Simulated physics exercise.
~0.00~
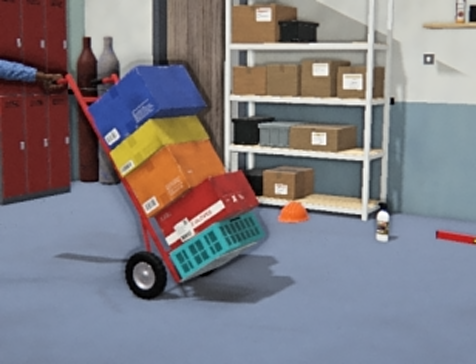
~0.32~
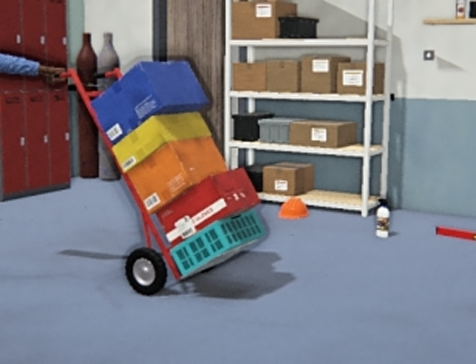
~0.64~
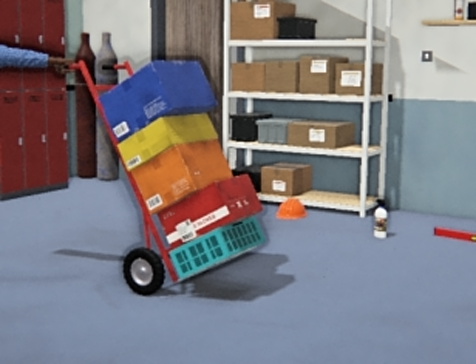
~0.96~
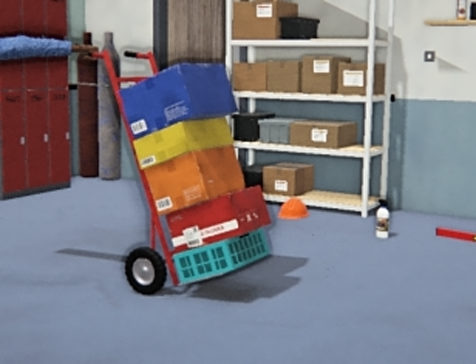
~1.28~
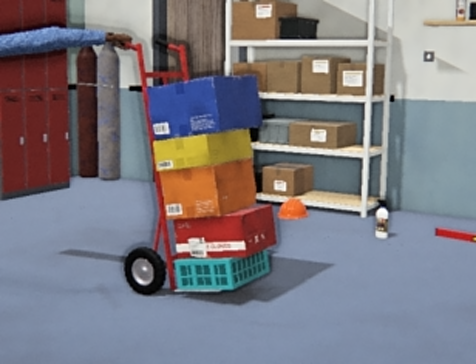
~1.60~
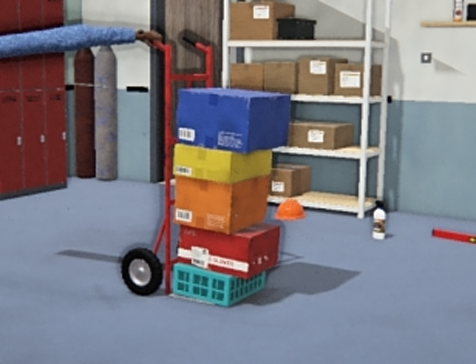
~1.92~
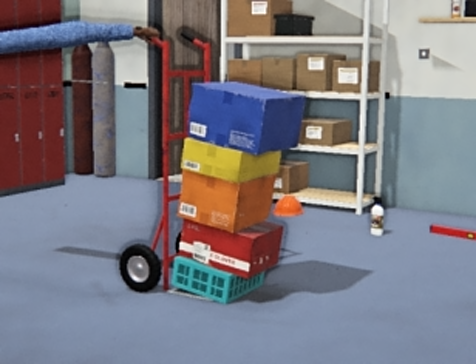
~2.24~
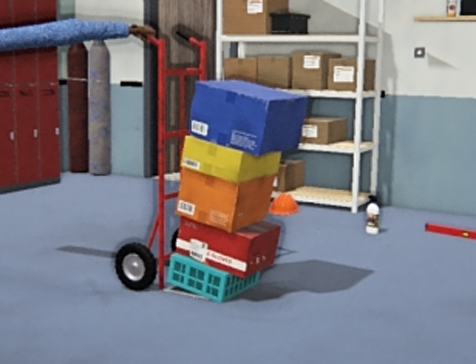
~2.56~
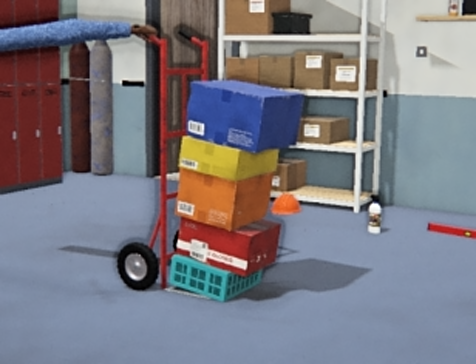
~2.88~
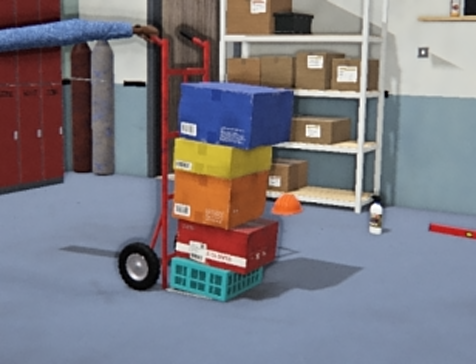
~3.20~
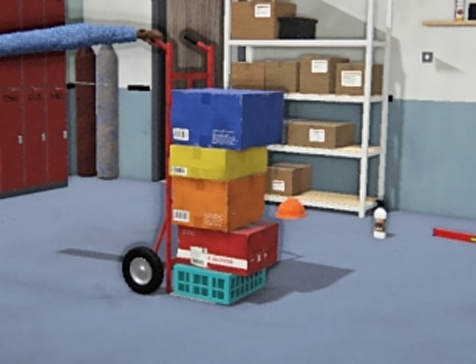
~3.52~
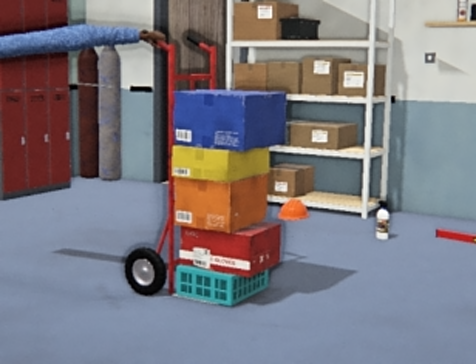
A red sack truck, gripped by a hand at the left, leans back with a turquoise crate, a red parcel, an orange box, a yellow box and a blue box stacked on it. The arm swings the truck upright, slowly at first and then faster, carrying the load to the right. As the truck comes upright, the stack keeps going and tips forward, away from the frame, with the blue box leaning out at the top. The load then rocks back and settles. All five items end still stacked beside the upright truck, none fallen.
